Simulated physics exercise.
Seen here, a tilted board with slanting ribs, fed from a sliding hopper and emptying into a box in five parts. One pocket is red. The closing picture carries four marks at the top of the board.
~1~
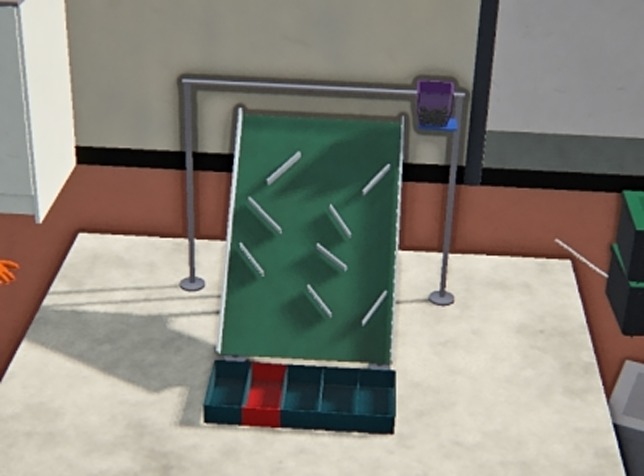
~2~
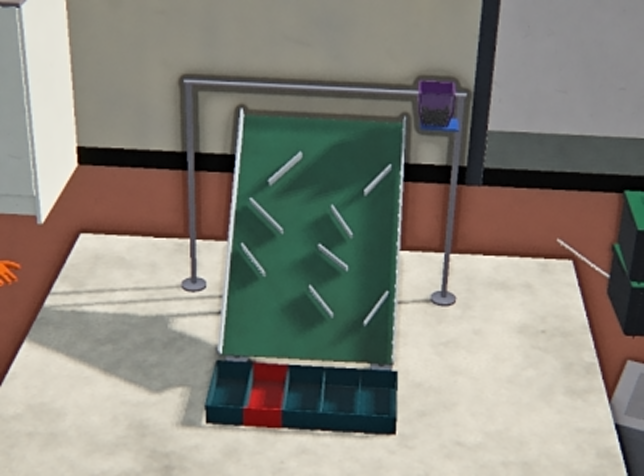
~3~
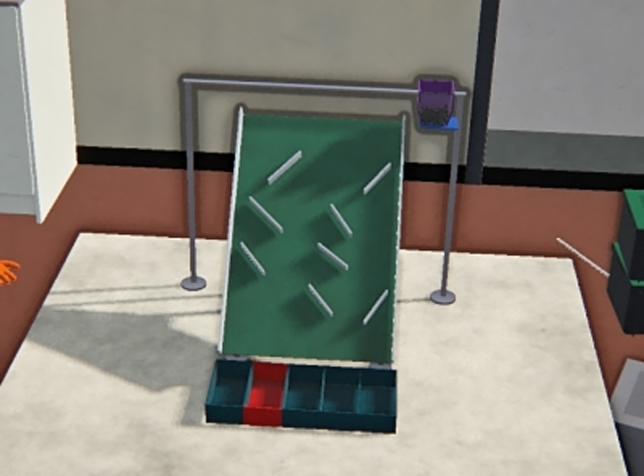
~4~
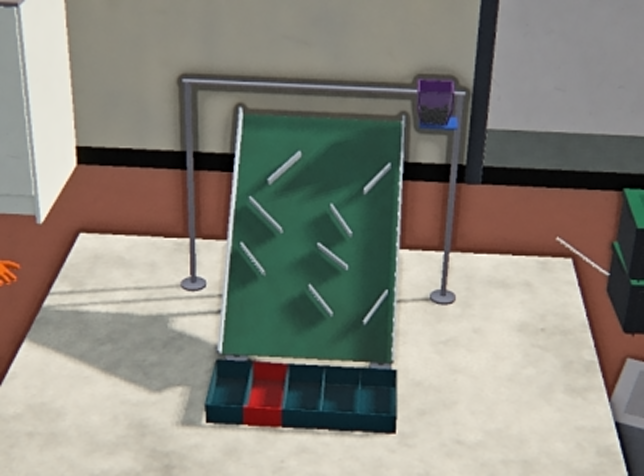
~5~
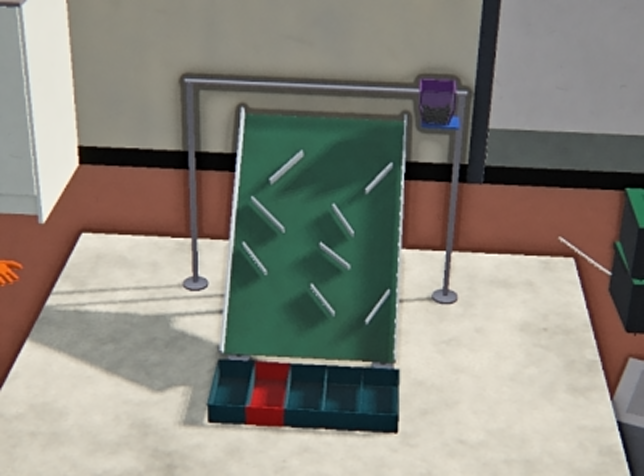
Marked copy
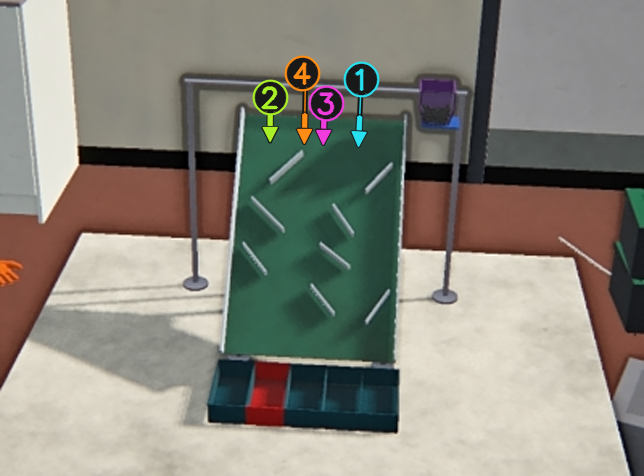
A green tilted board with slanting ribs stood above a dark five-part box with one red pocket, while a purple hopper sat at the right of the overhead rail; nothing noticeably moved.
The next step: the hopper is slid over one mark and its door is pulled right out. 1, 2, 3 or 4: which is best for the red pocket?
3 beats the others.
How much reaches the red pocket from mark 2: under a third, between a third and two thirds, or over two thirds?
Under a third.
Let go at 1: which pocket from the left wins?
It is the fourth one.
On the marked copy, mark 1 meets the board at (358, 141); mark 2 meets the board at (270, 136); mark 3 meets the board at (323, 139); mark 4 meets the board at (304, 138).
Choosing 1, a small part in the red pocket, nearly all in other pockets.
Choosing 2, about a quarter in the red pocket, most in other pockets, a stray few outside the box.
Choosing 3, about a third in the red pocket, about half in other pockets, a small part held on the board.
Choosing 4, a small part in the red pocket, most in other pockets, a small part held on the board.
